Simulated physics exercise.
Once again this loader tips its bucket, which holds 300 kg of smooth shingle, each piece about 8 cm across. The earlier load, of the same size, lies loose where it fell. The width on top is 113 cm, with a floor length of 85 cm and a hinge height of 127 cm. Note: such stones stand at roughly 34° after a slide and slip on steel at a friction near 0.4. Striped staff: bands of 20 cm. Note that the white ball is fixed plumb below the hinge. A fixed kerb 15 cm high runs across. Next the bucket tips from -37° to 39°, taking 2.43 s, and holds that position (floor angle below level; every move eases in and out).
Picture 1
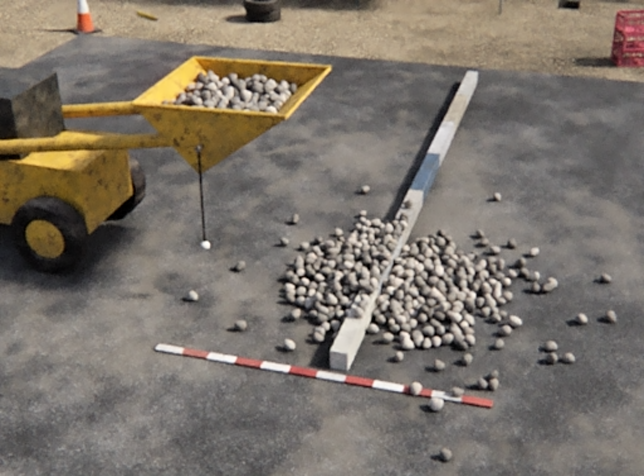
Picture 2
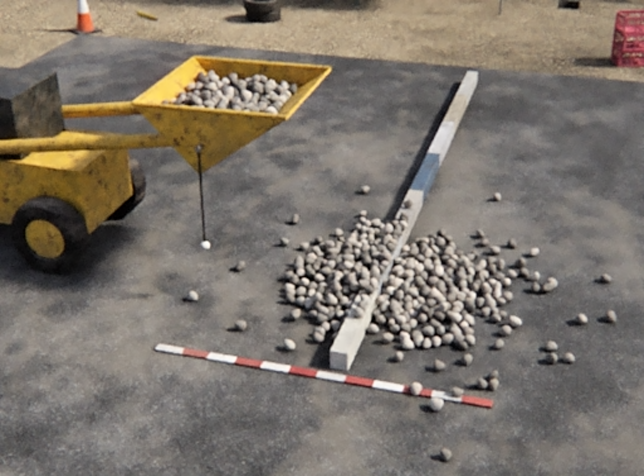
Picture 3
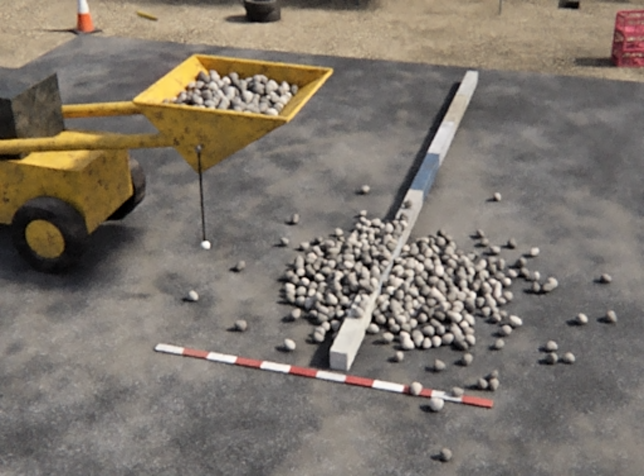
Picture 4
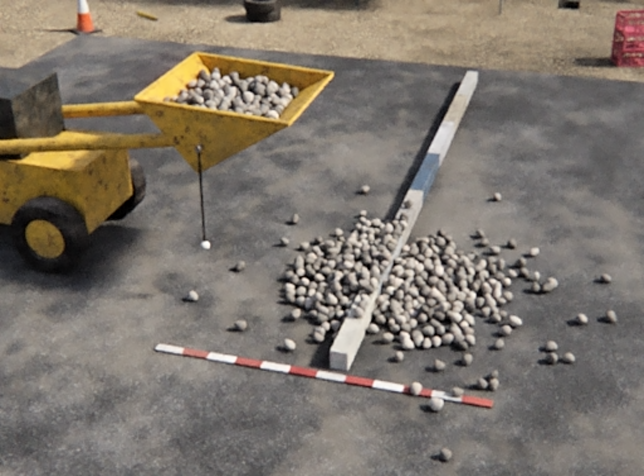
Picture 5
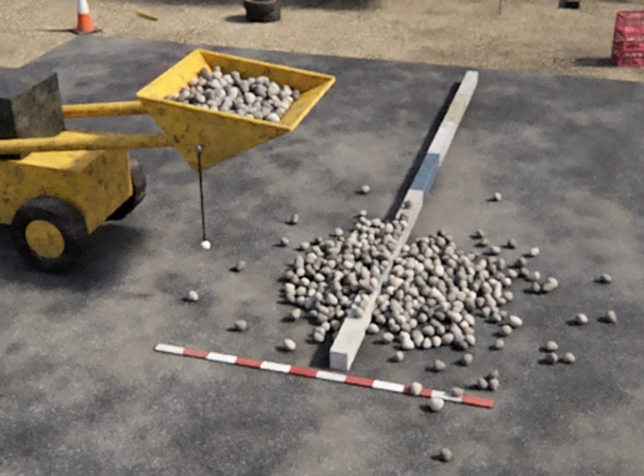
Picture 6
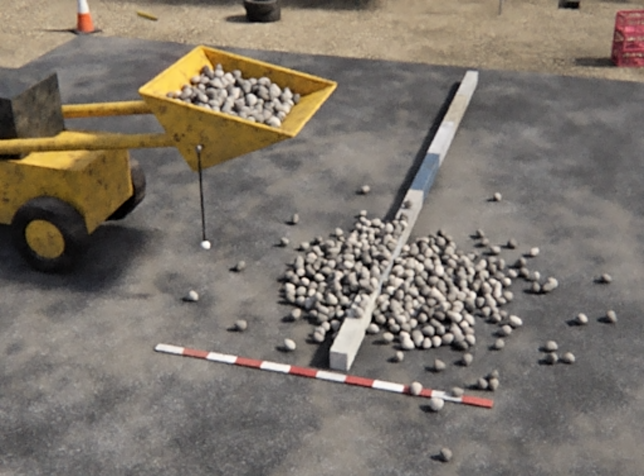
On dark tarmac, a yellow loader slightly tilts its stone-filled bucket forward beside a scattered heap.
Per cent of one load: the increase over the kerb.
5 percent.
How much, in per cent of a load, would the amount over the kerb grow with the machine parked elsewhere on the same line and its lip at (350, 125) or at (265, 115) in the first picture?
First place: Roughly 80 %; second place: Roughly 0 %.
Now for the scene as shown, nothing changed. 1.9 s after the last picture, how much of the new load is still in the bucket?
Reading: Near 5 % of the load.
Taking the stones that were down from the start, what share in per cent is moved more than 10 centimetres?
Near 10 per cent, I reckon.
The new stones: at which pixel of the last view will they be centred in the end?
They end up centred around (332, 264).
Then, 1.2 s after the last picture the floor is at 27°; in per cent of one load, 90 in the bucket, 59 on this side of the kerb, 51 over the kerb; the foremost stones are at (587, 316).
Then, 1.9 s after the last picture the floor is at 39°; in per cent of one load, 5 in the bucket, 143 on this side of the kerb, 52 over the kerb; the foremost stones are at (587, 316).
Then, 2.3 s after the last picture the floor is at 39°; in per cent of one load, 0 in the bucket, 144 on this side of the kerb, 56 over the kerb; the foremost stones are at (587, 316).
Then, 4.9 s after the last picture the floor is at 39°; in per cent of one load, 0 in the bucket, 143 on this side of the kerb, 56 over the kerb; the foremost stones are at (587, 316). Net gain over the kerb, 5.
